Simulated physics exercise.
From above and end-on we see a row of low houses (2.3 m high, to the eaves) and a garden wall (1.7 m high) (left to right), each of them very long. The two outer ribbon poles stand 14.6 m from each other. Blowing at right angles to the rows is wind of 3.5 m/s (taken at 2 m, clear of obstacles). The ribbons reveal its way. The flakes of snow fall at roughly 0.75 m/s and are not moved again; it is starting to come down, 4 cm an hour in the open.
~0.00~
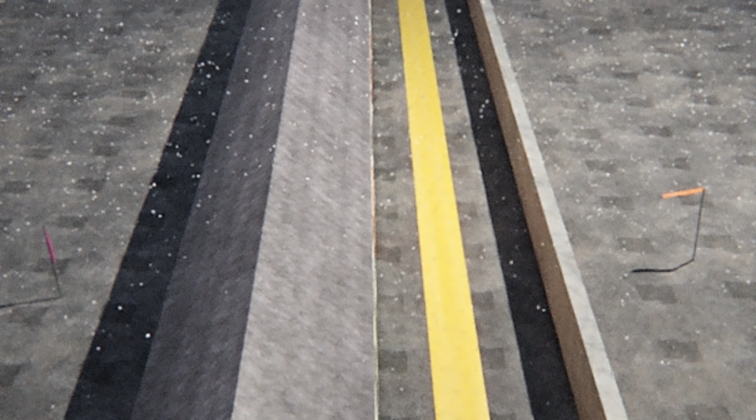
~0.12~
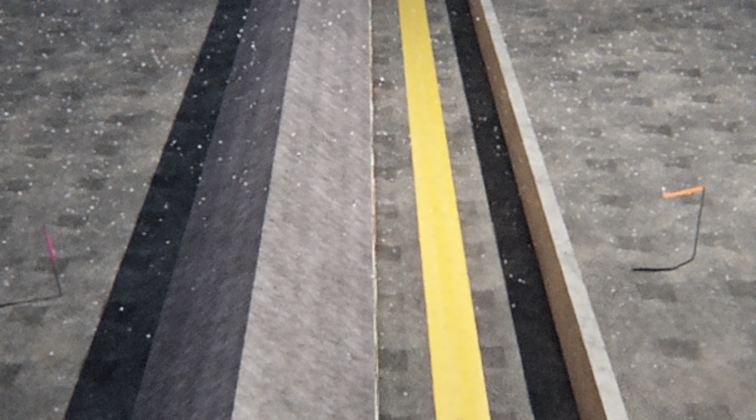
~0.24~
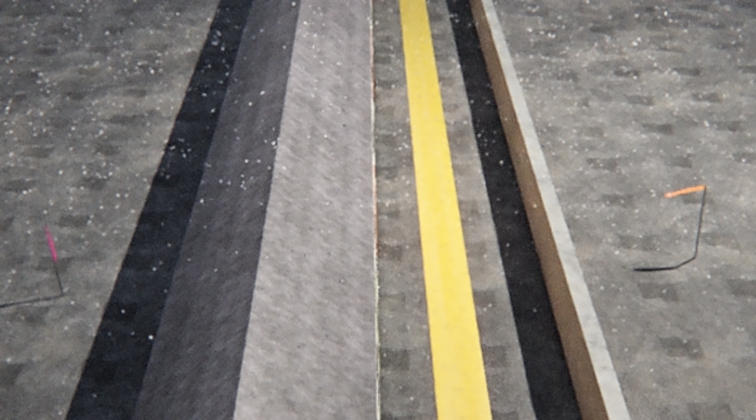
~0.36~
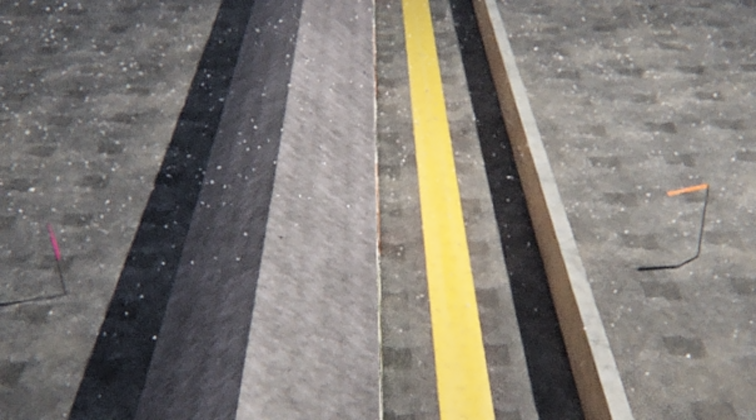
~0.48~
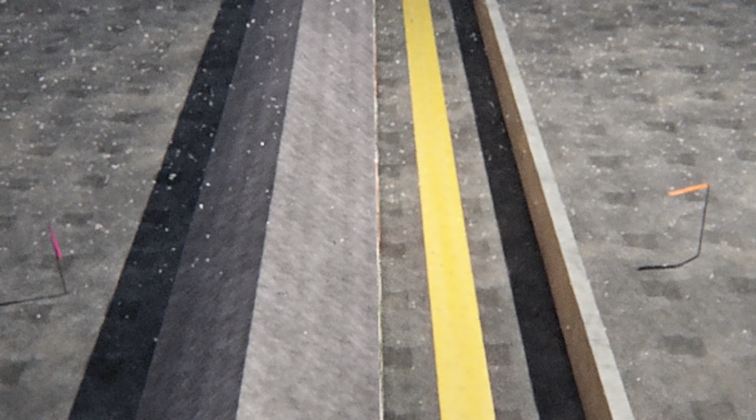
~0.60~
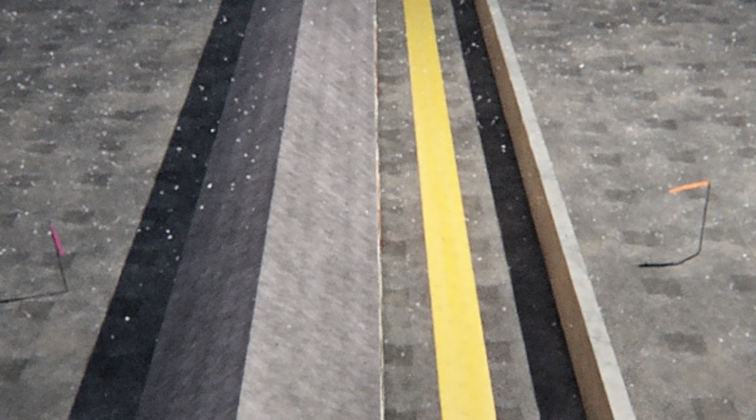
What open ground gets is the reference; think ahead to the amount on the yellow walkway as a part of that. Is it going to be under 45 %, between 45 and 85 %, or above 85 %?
From 45 to 85 %.
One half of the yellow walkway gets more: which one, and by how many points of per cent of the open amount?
I'd go with the left-hand part, ahead by near 20 points.
10 minutes on, 5 mm on the yellow walkway, 7 mm in the open.
30 minutes on, 15 mm on the yellow walkway, 20 mm in the open.
60 minutes on, 29 mm on the yellow walkway, 40 mm in the open, so the yellow walkway has 73 % of the open amount; the left half of it has 83 %, the right half 64 %.
